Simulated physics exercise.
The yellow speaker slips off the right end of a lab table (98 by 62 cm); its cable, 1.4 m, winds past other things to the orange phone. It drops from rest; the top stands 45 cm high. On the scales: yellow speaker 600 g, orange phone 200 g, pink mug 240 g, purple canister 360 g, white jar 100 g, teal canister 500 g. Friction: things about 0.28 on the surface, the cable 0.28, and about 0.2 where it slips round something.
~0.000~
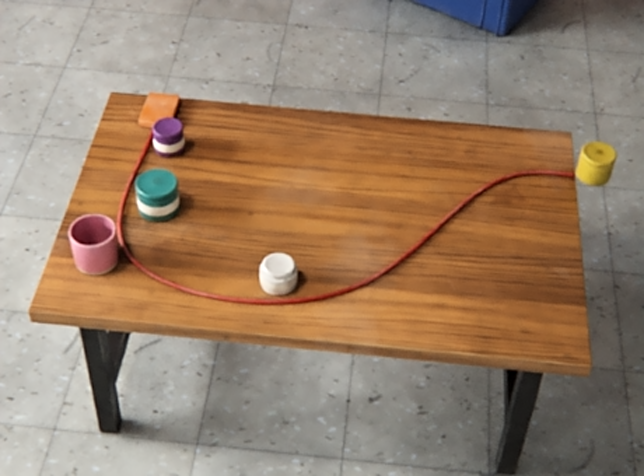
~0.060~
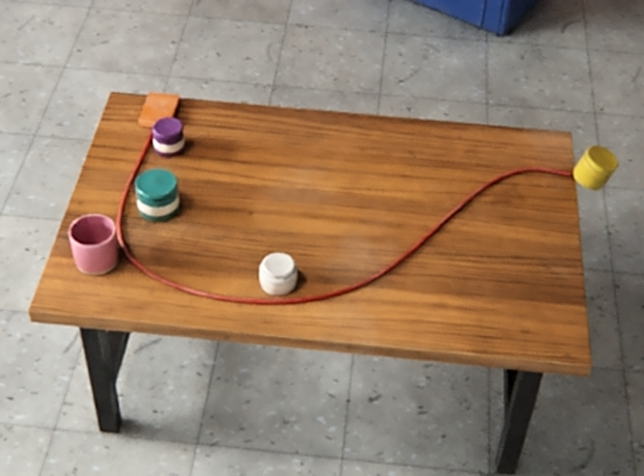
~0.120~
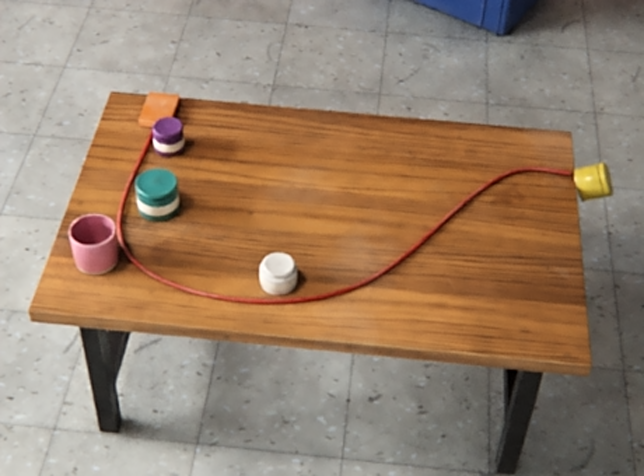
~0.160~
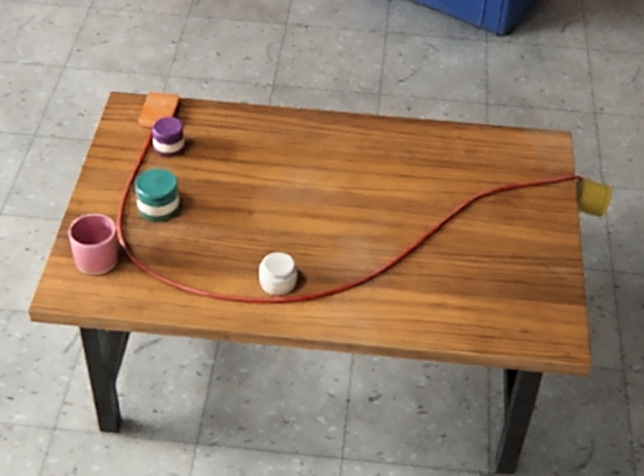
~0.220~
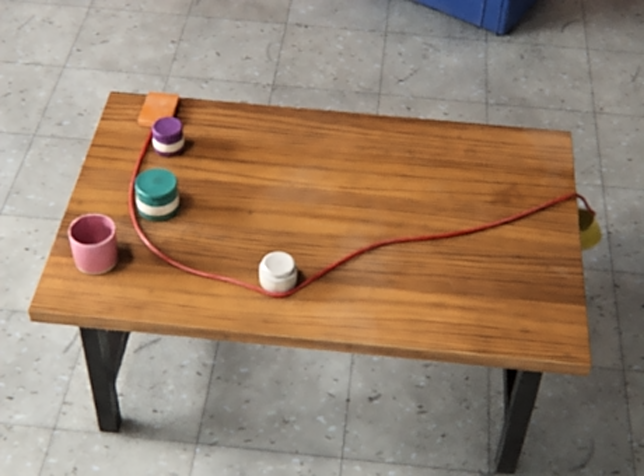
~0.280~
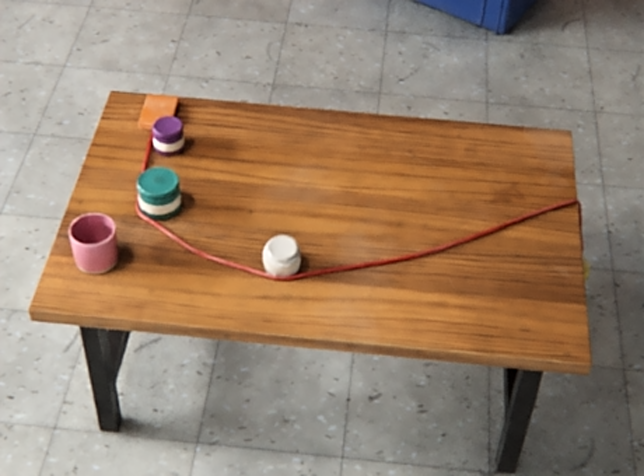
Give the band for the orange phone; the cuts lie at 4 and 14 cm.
The orange phone shifts a middling way.
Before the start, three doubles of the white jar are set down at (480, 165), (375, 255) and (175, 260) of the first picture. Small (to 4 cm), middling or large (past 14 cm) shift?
In that order: Small, large, large.
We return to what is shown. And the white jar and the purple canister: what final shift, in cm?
White jar off the top, purple canister 2 cm.
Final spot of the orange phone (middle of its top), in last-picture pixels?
Around (142, 132).
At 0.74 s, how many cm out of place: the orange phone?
Orange phone 8 cm.
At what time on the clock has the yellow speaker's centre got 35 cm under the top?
About: 0.34 s.
After 0.5 s, the cable's tail end at (155, 150); orange phone 9 cm off its start, white jar 48 cm off its start, teal canister 6 cm off its start.
After 0.7 s, the cable's tail end at (155, 151); orange phone 9 cm off its start, white jar over the edge, teal canister 6 cm off its start.
After 1.0 s, the cable's tail end at (155, 151); orange phone 9 cm off its start at (142, 132), white jar over the edge, teal canister 6 cm off its start at (185, 172).
After 1.2 s, the cable's tail end at (155, 151); orange phone 9 cm off its start, white jar over the edge, teal canister 6 cm off its start.
After 2.4 s, the cable's tail end at (155, 151); orange phone 9 cm off its start at (142, 132), white jar over the edge, teal canister 6 cm off its start at (185, 172), yellow speaker over the edge.
